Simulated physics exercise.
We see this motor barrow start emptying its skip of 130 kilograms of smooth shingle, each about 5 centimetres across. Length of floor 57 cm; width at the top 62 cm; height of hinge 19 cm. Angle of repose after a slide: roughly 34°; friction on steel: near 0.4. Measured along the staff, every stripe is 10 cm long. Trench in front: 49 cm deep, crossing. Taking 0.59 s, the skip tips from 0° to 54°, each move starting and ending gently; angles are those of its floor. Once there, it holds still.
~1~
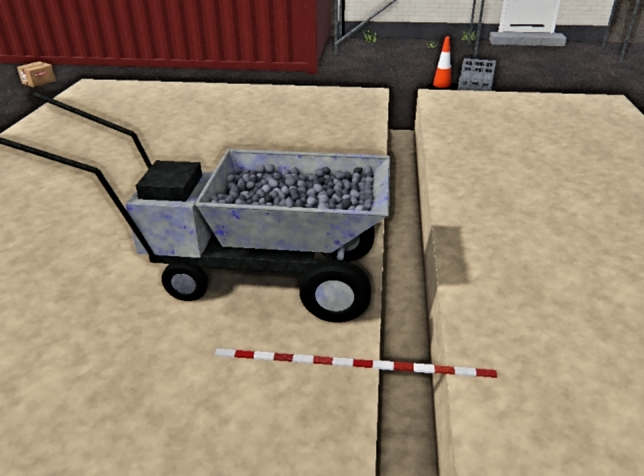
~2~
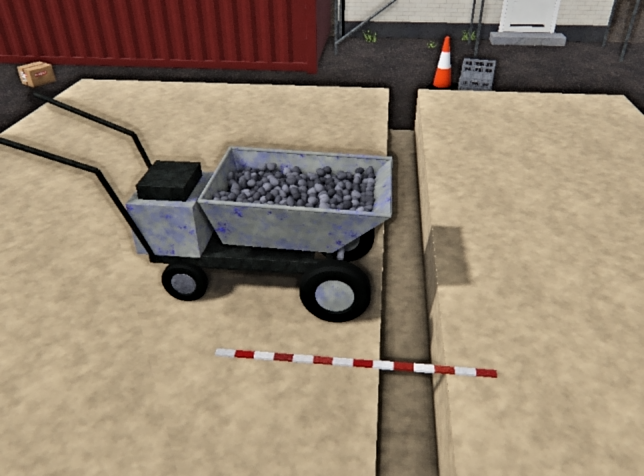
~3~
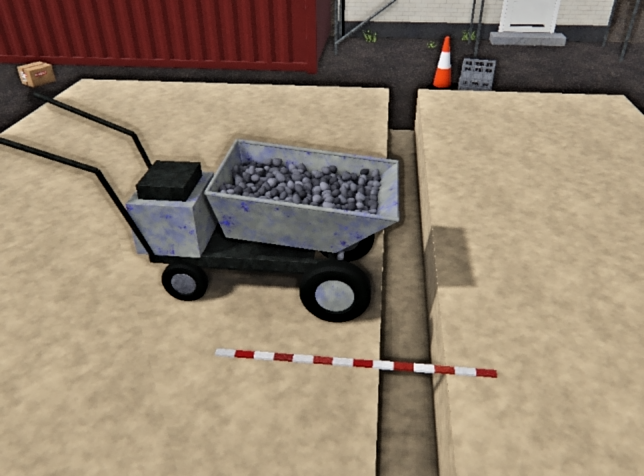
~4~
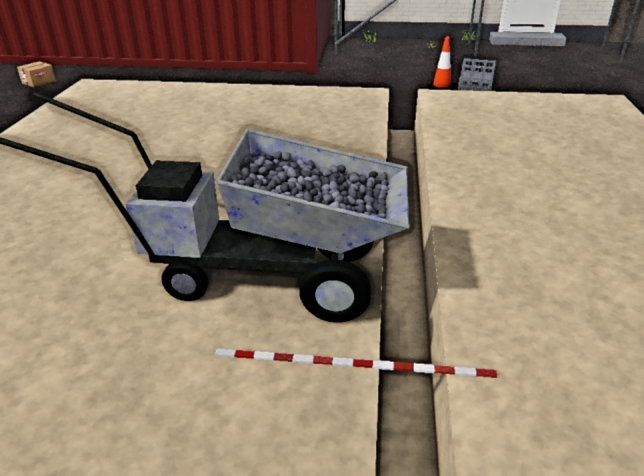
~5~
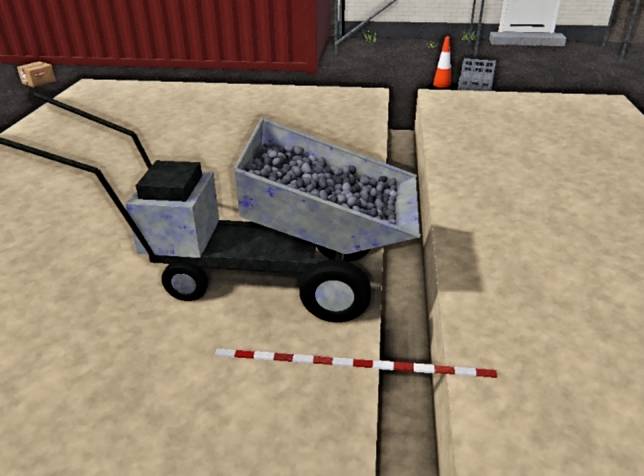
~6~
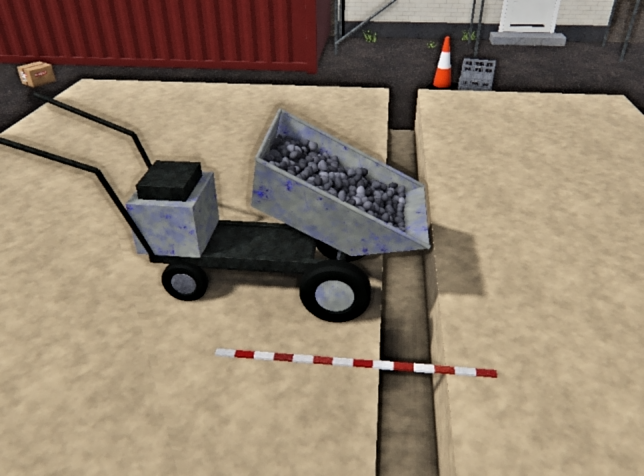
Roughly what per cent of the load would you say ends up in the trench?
I'd say 15 per cent ends up in the trench.
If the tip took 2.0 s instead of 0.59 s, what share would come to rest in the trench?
Close to 20 percent, then.
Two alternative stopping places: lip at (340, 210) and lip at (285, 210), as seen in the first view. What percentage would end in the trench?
Roughly 50 in a hundred from the first, 70 in a hundred from the second.
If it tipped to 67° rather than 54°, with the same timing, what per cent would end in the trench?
About 5 per cent would end up in the trench.
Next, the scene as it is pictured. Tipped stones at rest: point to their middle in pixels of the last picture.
Centre estimate: Around (486, 294).
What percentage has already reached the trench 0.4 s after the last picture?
About 0 per cent by then.
Then, 0.1 s after the last picture the floor is at 45°, 100 % in the skip; the foremost stones are at (418, 229).
Then, 0.4 s after the last picture the floor is at 54°, 94 % in the skip, 1 % in the trench, 6 % past the trench; the foremost stones are at (472, 265).
Then, 0.7 s after the last picture the floor is at 54°, 45 % in the skip, 54 % past the trench; the foremost stones are at (580, 309).
Then, 2.7 s after the last picture the floor is at 54°, 9 % in the skip, 15 % in the trench, 76 % past the trench; the foremost stones are past the picture's edge.
